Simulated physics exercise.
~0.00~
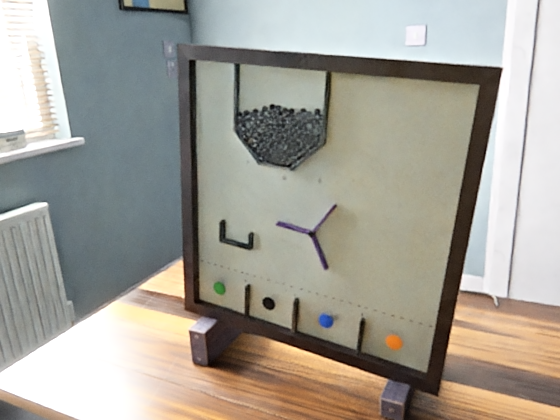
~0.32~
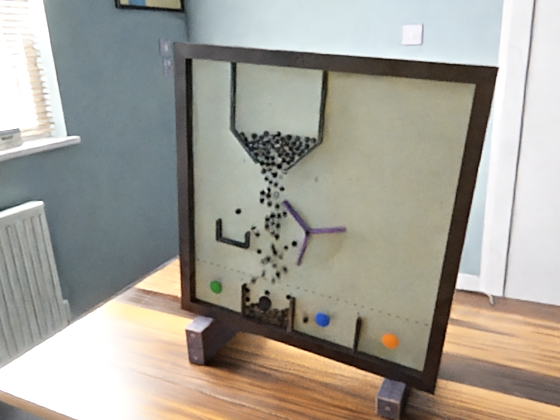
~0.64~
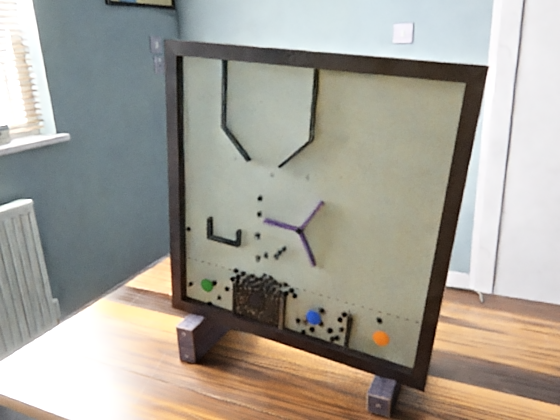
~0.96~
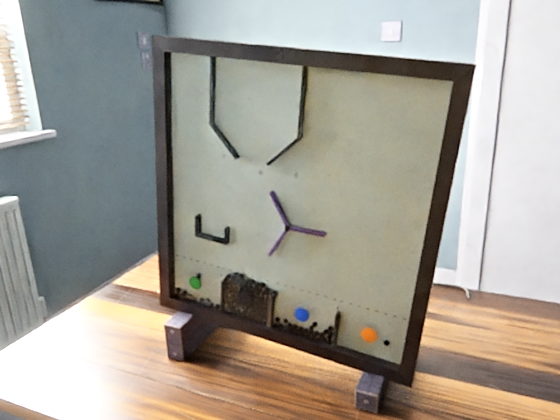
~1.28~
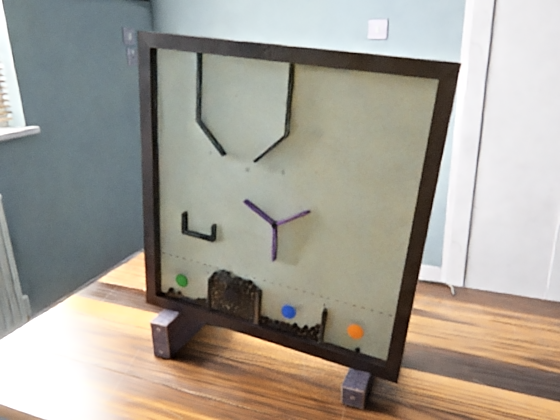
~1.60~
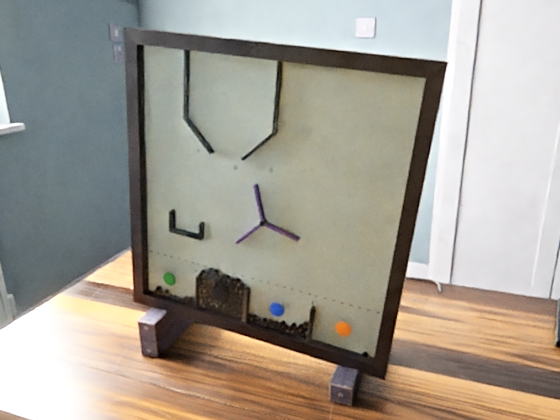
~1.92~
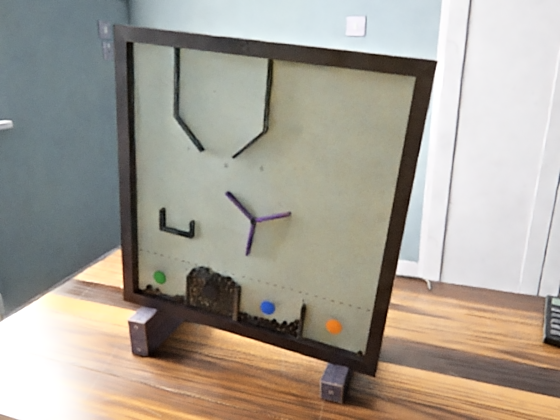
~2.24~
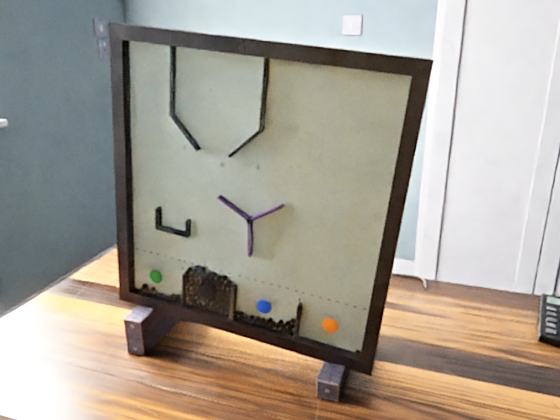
Black beads pouring from a hopper past a turning purple three-armed spinner, settling mostly in the black-stickered bin, fewest in orange.
